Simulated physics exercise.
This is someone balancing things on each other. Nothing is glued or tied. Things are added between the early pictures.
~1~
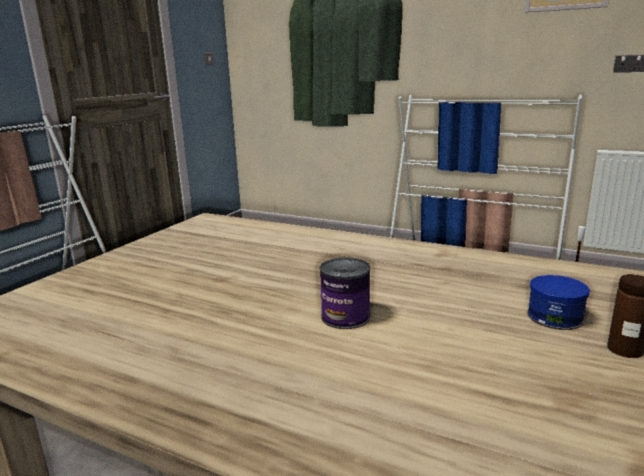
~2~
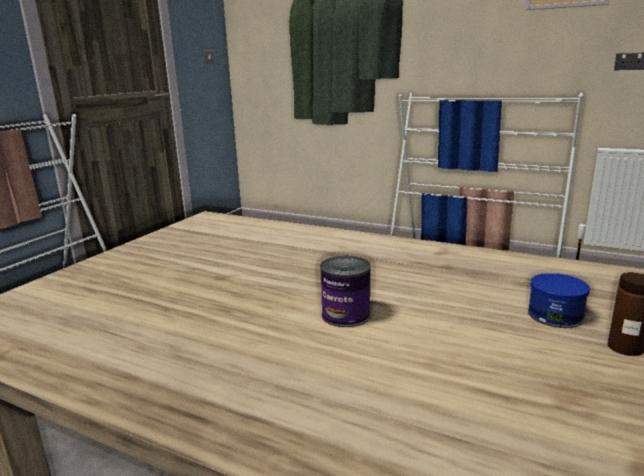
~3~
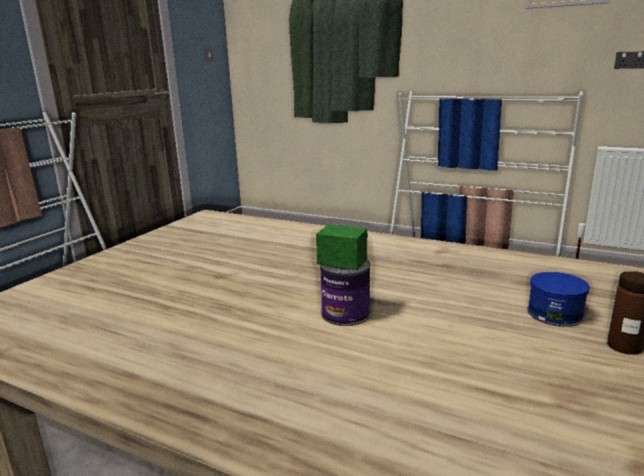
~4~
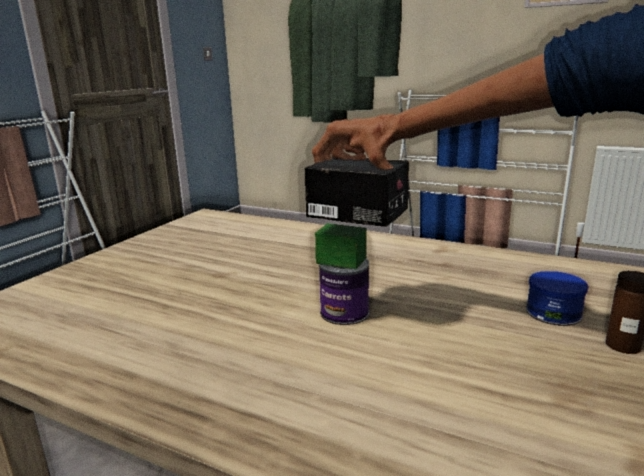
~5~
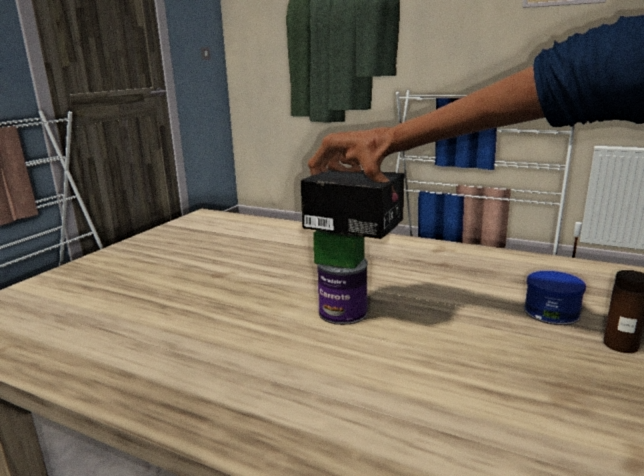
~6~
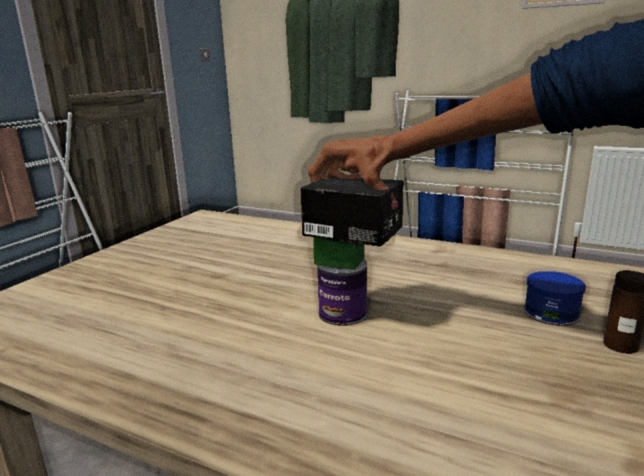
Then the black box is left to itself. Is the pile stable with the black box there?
Here the pile keeps its balance.
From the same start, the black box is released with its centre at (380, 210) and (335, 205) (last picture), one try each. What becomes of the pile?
First, it gives way; second, it stays up.
Then, 0.40 s past the last view, nothing moves.
Then, 1.00 s past the last view, black box resting near (353, 209).
Finally, all 5 still in place. Final places as the last picture's camera would see them, black box near (353, 209). The pile stays up.
